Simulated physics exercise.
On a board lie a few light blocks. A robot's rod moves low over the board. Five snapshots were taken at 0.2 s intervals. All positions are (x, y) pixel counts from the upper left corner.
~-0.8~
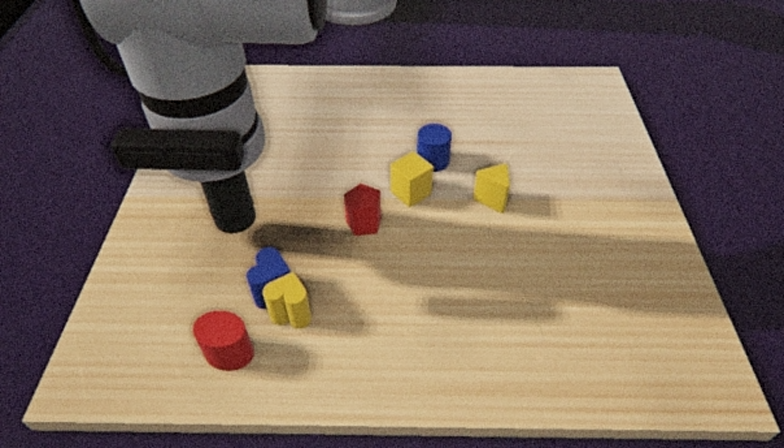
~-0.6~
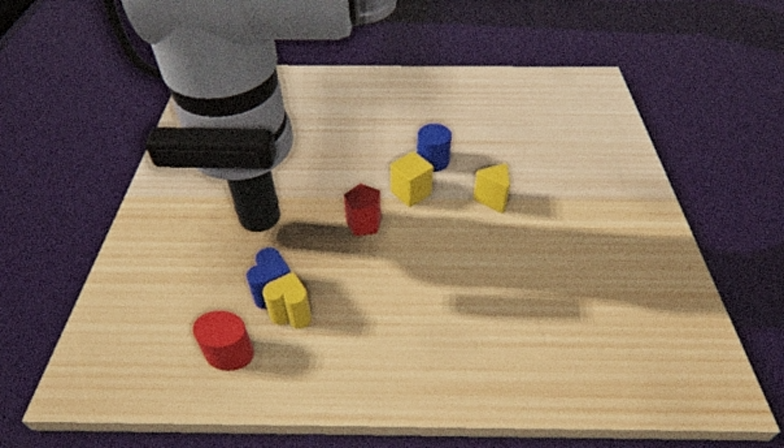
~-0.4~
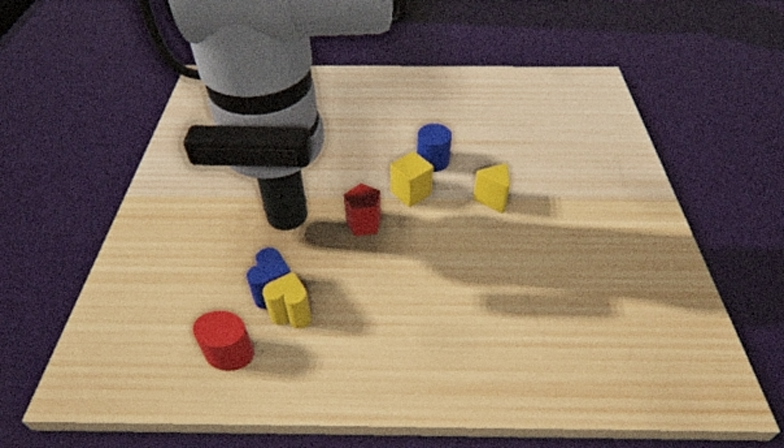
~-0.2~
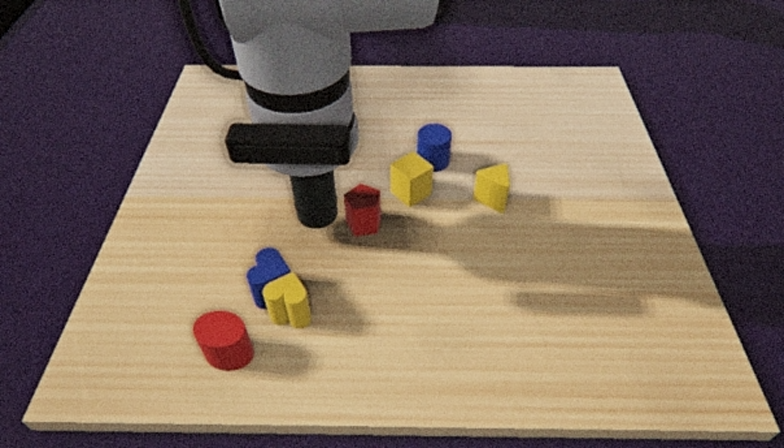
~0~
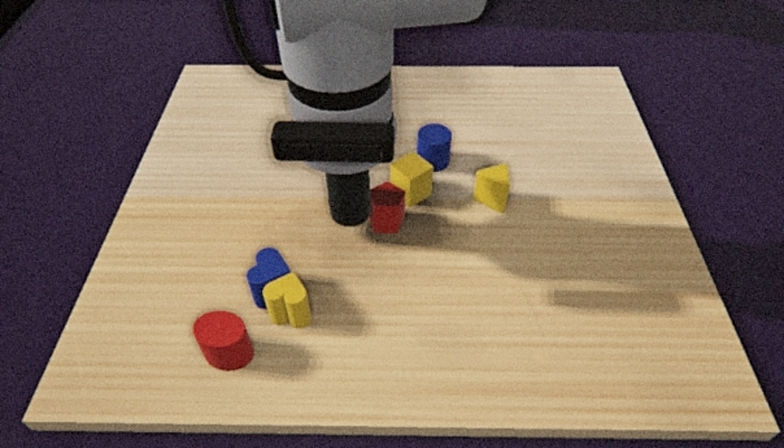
A robot arm moves its black rod right across the board and pushes the red block.
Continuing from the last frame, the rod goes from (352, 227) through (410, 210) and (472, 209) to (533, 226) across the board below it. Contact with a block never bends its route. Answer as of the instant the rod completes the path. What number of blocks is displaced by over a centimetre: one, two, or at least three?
Number moved: 3+.
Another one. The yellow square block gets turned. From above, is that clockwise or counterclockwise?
Viewed from above: Anti-clockwise.
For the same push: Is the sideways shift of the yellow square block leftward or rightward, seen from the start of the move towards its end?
Shifted left.
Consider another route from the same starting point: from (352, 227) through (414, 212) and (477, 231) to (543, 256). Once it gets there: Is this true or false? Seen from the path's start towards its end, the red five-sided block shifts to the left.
The claim holds.
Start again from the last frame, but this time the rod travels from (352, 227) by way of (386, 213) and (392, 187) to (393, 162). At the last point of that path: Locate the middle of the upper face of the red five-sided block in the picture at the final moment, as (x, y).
For the centre of its top, I'd go with (425, 187).
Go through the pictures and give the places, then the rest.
The first frame shows lower end of the rod at (236, 220), tops of blocks, red five-sided block at (363, 196), yellow square block at (412, 165), blue circular block at (435, 134), yellow triangular block at (497, 174).
The second frame shows rod at (260, 218), blocks as before.
The third frame shows rod at (288, 217), blocks as before.
The fourth frame shows rod at (318, 215), blocks as before.
The fifth frame shows rod at (351, 213), red five-sided block at (387, 194), yellow square block at (412, 165), blue circular block at (435, 134), yellow triangular block at (497, 174).
What follows on the original path. One third of the way, rod at (413, 196); red five-sided block at (450, 186), turned 35° clockwise; yellow square block at (426, 159), turned 35° anticlockwise.
Two thirds of the way, rod at (475, 196); red five-sided block at (514, 183); yellow square block at (432, 156), turned 50° anticlockwise; yellow triangular block at (526, 168).
At the end, rod at (537, 212); red five-sided block at (574, 189), turned 15° anticlockwise; yellow square block at (432, 156), turned 50° anticlockwise; blue circular block not moved; yellow triangular block at (541, 166), turned 30° anticlockwise.
